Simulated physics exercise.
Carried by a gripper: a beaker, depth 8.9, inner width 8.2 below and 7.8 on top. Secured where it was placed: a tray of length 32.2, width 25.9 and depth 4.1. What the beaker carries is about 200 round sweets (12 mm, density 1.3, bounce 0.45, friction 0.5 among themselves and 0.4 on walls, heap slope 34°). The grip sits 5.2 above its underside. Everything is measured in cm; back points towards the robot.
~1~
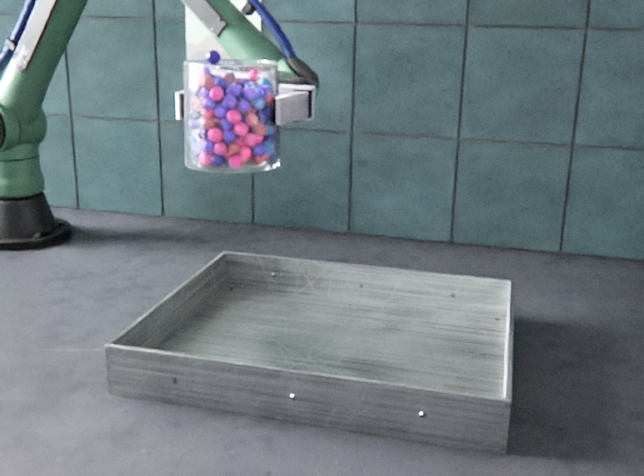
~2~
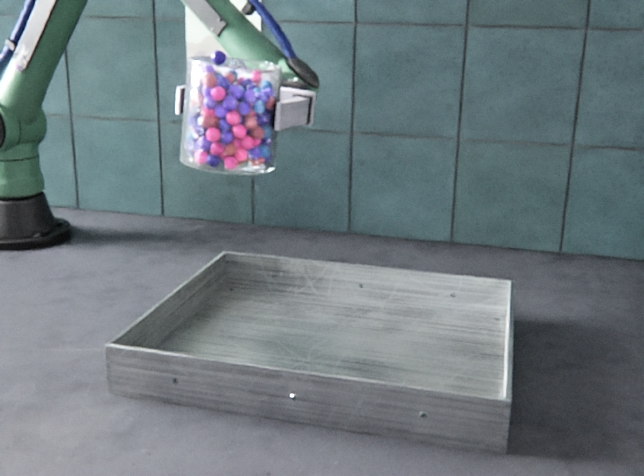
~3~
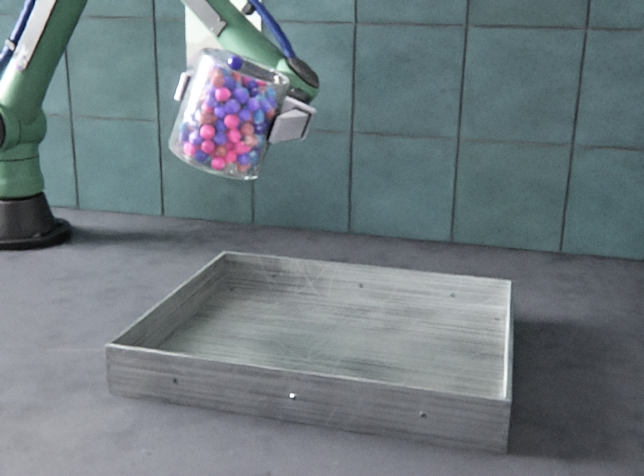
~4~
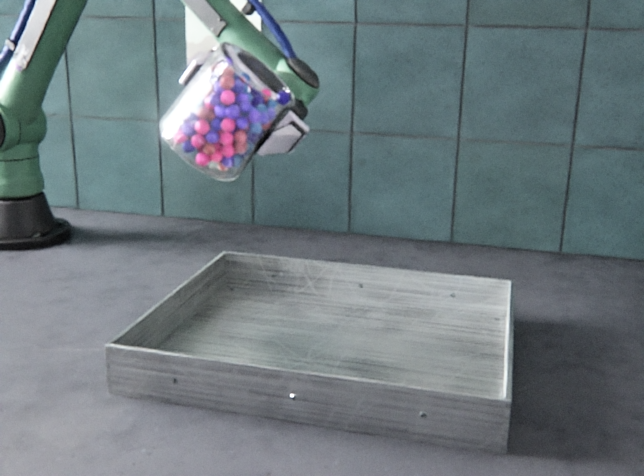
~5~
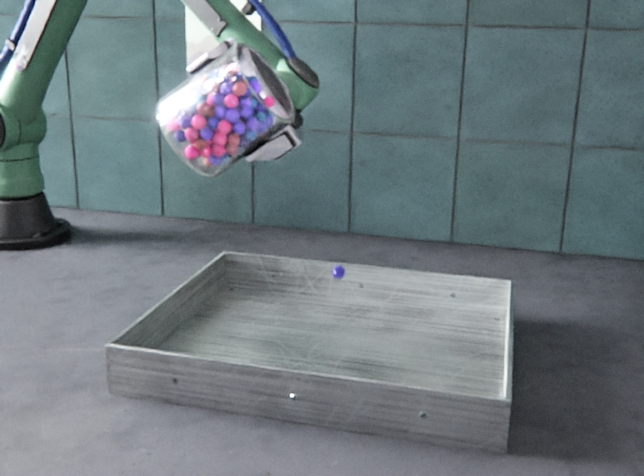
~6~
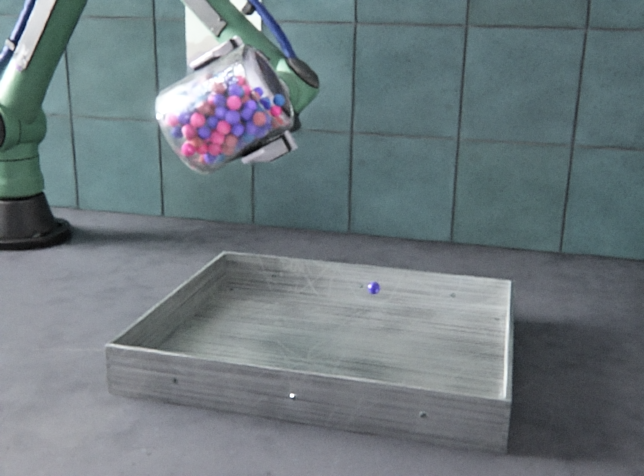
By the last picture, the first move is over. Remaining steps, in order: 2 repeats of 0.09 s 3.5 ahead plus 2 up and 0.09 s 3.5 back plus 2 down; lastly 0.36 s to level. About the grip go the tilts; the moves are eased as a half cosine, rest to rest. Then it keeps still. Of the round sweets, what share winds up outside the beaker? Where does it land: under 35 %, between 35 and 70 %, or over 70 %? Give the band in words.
It falls in the band between 35 and 70 %.
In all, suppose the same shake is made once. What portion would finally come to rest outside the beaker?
That share would be near 40 percent.
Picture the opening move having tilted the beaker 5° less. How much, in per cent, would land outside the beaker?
Then something close to 50 in a hundred.
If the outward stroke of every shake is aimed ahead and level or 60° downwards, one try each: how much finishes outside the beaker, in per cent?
First try about 30 %, second try about 10 %.
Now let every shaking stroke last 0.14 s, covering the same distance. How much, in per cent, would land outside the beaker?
In that case around 25 per cent.
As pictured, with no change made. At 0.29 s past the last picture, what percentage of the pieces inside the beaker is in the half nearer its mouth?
60 %.
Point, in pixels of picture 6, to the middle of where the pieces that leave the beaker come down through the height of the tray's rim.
Look at roughly (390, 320) in the last picture.
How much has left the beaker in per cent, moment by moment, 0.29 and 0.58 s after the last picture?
The share out is 35 per cent at the earlier time and 55 per cent at the later one.
Then, 0.29 s on, tilted 60° forward, highest piece 27 above the table; 131 in the beaker, 3 in the tray, 69 in flight or on a rim.
Then, 0.58 s on, tilted 21° forward, highest piece 25 above the table; 112 in the tray, 87 in the beaker, 1 on the table or floor, 3 in flight or on a rim.
Then, 0.92 s on, level, highest piece 24 above the table; 114 in the tray, 87 in the beaker, 2 on the table or floor.
Then, 1.97 s on, level, highest piece 24 above the table; 114 in the tray, 87 in the beaker, 2 on the table or floor.
In the end, 114 in the tray, 87 in the beaker, 2 on the table or floor. That is 57 % outside the beaker.
